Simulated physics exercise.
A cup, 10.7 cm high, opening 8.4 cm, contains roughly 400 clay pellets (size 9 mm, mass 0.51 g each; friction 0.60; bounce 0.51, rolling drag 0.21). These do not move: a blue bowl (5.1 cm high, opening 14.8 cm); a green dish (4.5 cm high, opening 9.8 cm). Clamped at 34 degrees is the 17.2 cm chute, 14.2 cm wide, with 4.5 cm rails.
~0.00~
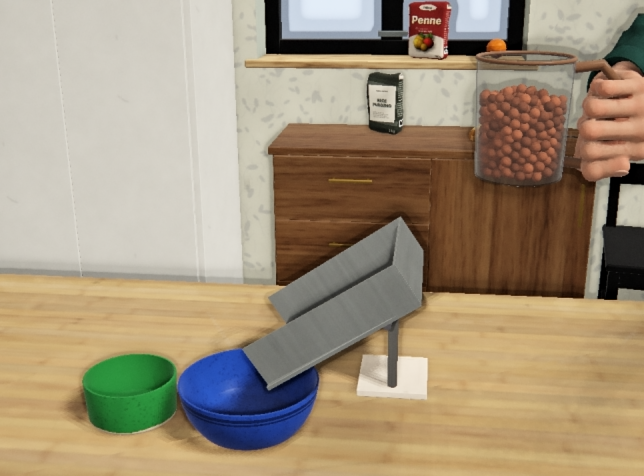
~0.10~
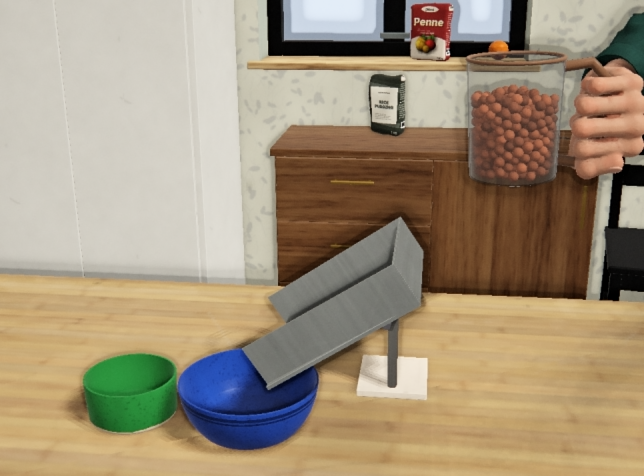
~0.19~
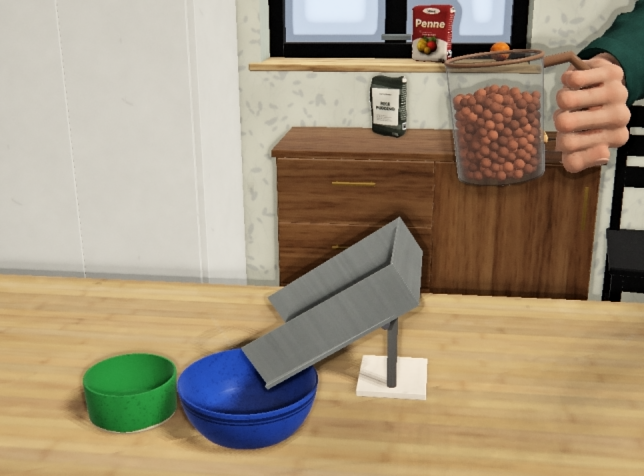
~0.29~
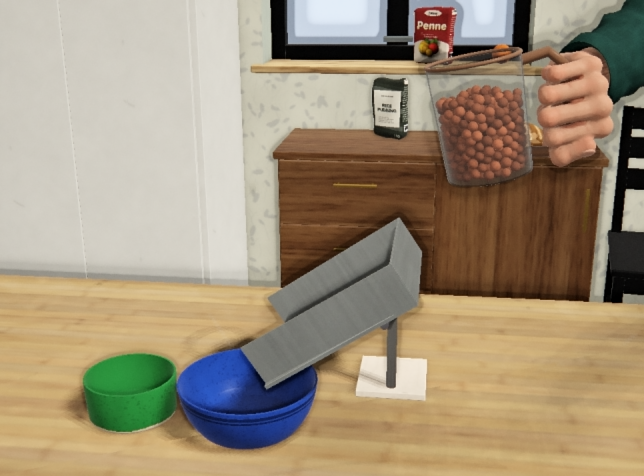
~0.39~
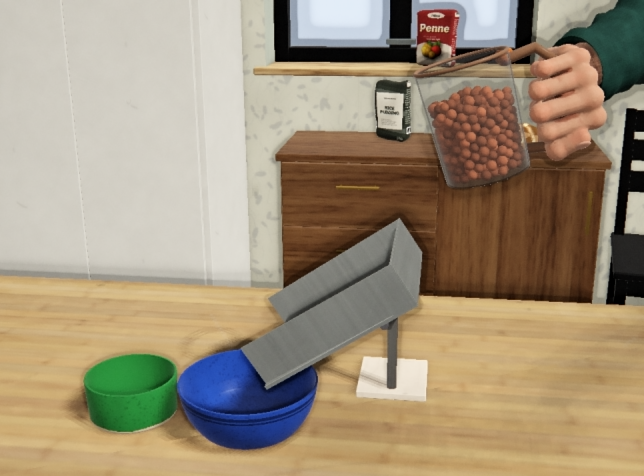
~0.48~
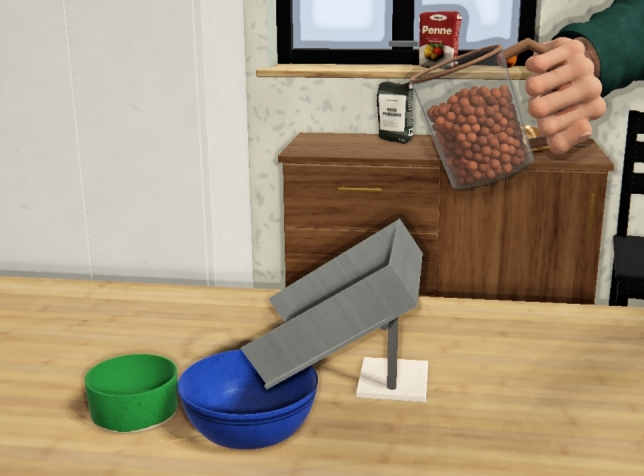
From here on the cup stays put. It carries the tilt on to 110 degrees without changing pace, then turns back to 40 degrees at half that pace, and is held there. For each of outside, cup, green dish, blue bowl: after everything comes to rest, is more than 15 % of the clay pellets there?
Outside: Yes, cup: Yes, green dish: No, blue bowl: Yes.
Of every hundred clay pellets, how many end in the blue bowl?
I reckon around 40 per cent.
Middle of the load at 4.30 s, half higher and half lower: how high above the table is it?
The answer is about 2 centimetres.
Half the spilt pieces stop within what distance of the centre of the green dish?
Some 46 cm from the centre.
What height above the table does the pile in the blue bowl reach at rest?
About 3.5 cm.
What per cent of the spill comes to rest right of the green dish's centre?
Close to 100 in a hundred.
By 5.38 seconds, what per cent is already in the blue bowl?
About 40 per cent so far.
After 1.95 s, tilt 95 degrees; cup 100 %; middle of all pieces near (484, 127).
After 3.18 s, tilt 90 degrees; cup 35 %, outside 20 %, blue bowl 40 %; middle of all pieces near (383, 326).
Then, at 4.30 s, tilt 62 degrees; cup 35 %, outside 25 %, blue bowl 40 %; middle of all pieces near (381, 329).
After 5.38 s, tilt 40 degrees; cup 35 %, outside 25 %, blue bowl 40 %; middle of all pieces near (379, 329).
By 5.7 s all is still; slope 0 %, cup 35 %, outside 25 %, green dish 0 %, blue bowl 40 %.
